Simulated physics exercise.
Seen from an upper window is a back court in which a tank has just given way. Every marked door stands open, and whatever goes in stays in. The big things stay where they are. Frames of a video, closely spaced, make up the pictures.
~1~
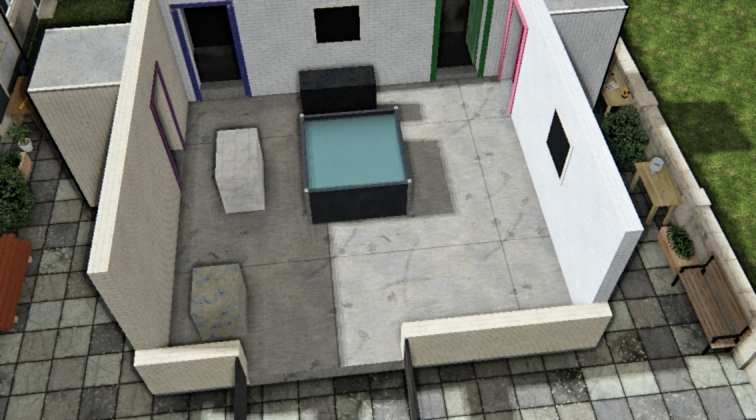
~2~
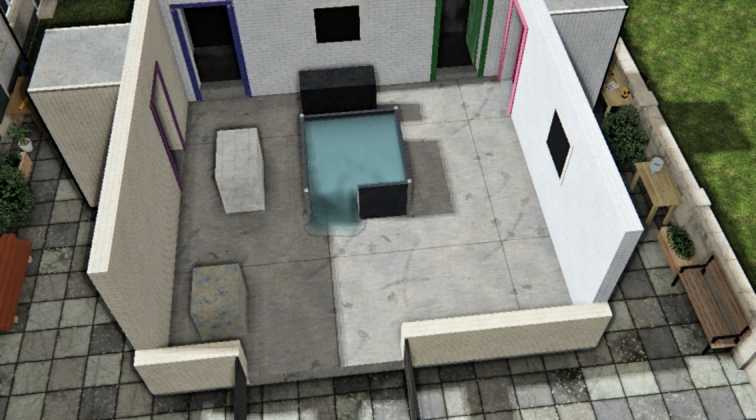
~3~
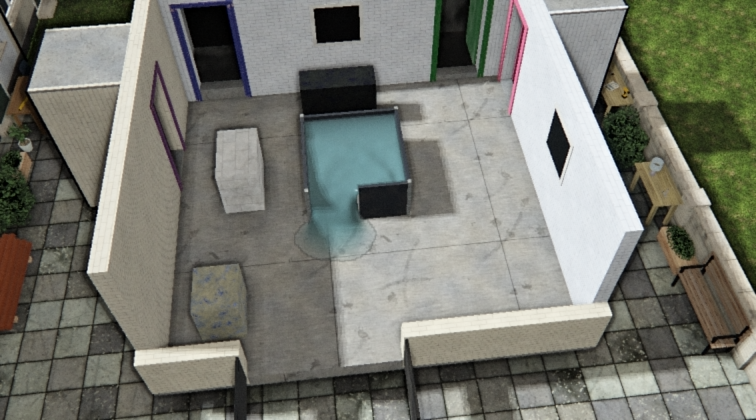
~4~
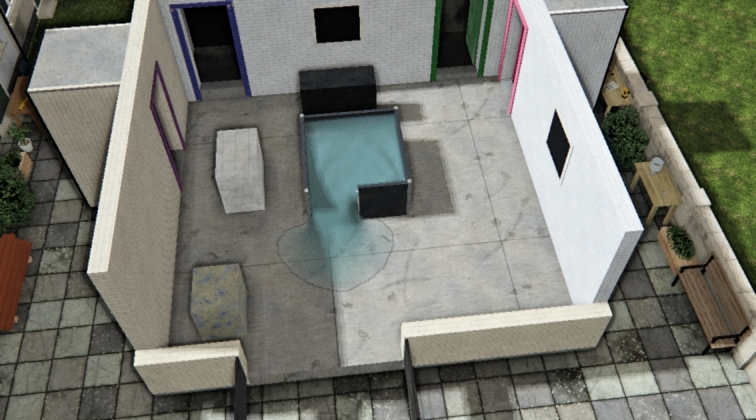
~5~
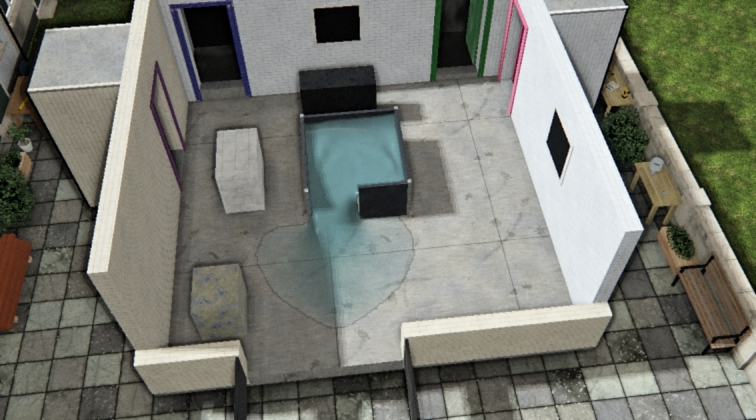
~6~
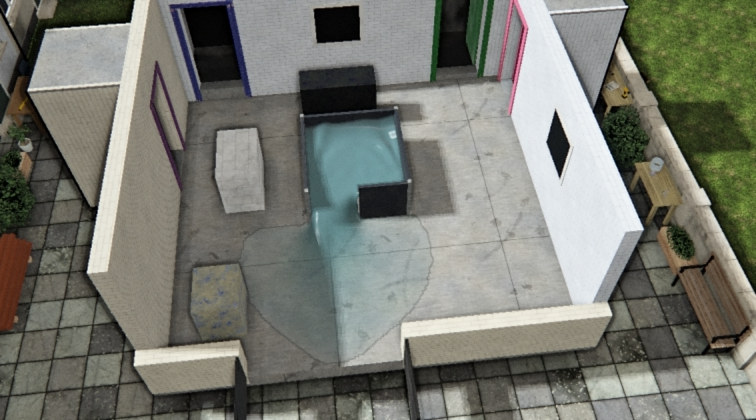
In a walled back court with a paved floor, part of the near side of a dark, open tank gave way, and blue-green water poured through the gap, fanning out across the grey floor.
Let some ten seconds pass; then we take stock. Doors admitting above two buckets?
Green door not above, blue door not above, purple door not above, pink door not above.
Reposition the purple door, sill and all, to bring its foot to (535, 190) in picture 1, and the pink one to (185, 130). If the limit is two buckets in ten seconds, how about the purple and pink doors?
As I see it, the purple door does not reach it and the pink door does not reach it.
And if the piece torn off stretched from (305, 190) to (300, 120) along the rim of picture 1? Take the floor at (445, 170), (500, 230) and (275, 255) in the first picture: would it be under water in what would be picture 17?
In turn: Untouched, then untouched, then inundated.
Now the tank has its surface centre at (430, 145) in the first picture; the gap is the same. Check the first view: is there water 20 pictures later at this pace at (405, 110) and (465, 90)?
Point 1: Not wet; point 2: Not wet.
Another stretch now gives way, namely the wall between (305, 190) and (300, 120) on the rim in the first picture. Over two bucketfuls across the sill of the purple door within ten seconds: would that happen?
As I see it, the purple door surpasses the limit.
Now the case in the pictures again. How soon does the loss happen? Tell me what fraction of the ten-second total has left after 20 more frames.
By my reckoning, 55 %.
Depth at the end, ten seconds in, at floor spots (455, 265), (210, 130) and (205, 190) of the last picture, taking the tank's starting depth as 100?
Going place by place: 2 %, 4 % and 4 %.
A moment on, water covers 25 % of the floor; the green door not reached, the blue door not reached, the purple door not reached, the pink door not reached.
Next, water covers 30 % of the floor; the green door not reached, the blue door not reached, the purple door not reached, the pink door not reached.
Then, water covers 40 % of the floor; the green door not reached, the blue door not reached, the purple door wet at the sill, nothing in, the pink door not reached.
Later, water covers 60 % of the floor; the green door not reached, the blue door not reached, the purple door wet at the sill, nothing in, the pink door not reached.
In the end, water covers 80 % of the floor; the green door wet at the sill, nothing in, the blue door wet at the sill, nothing in, the purple door wet at the sill, nothing in, the pink door wet at the sill, nothing in.
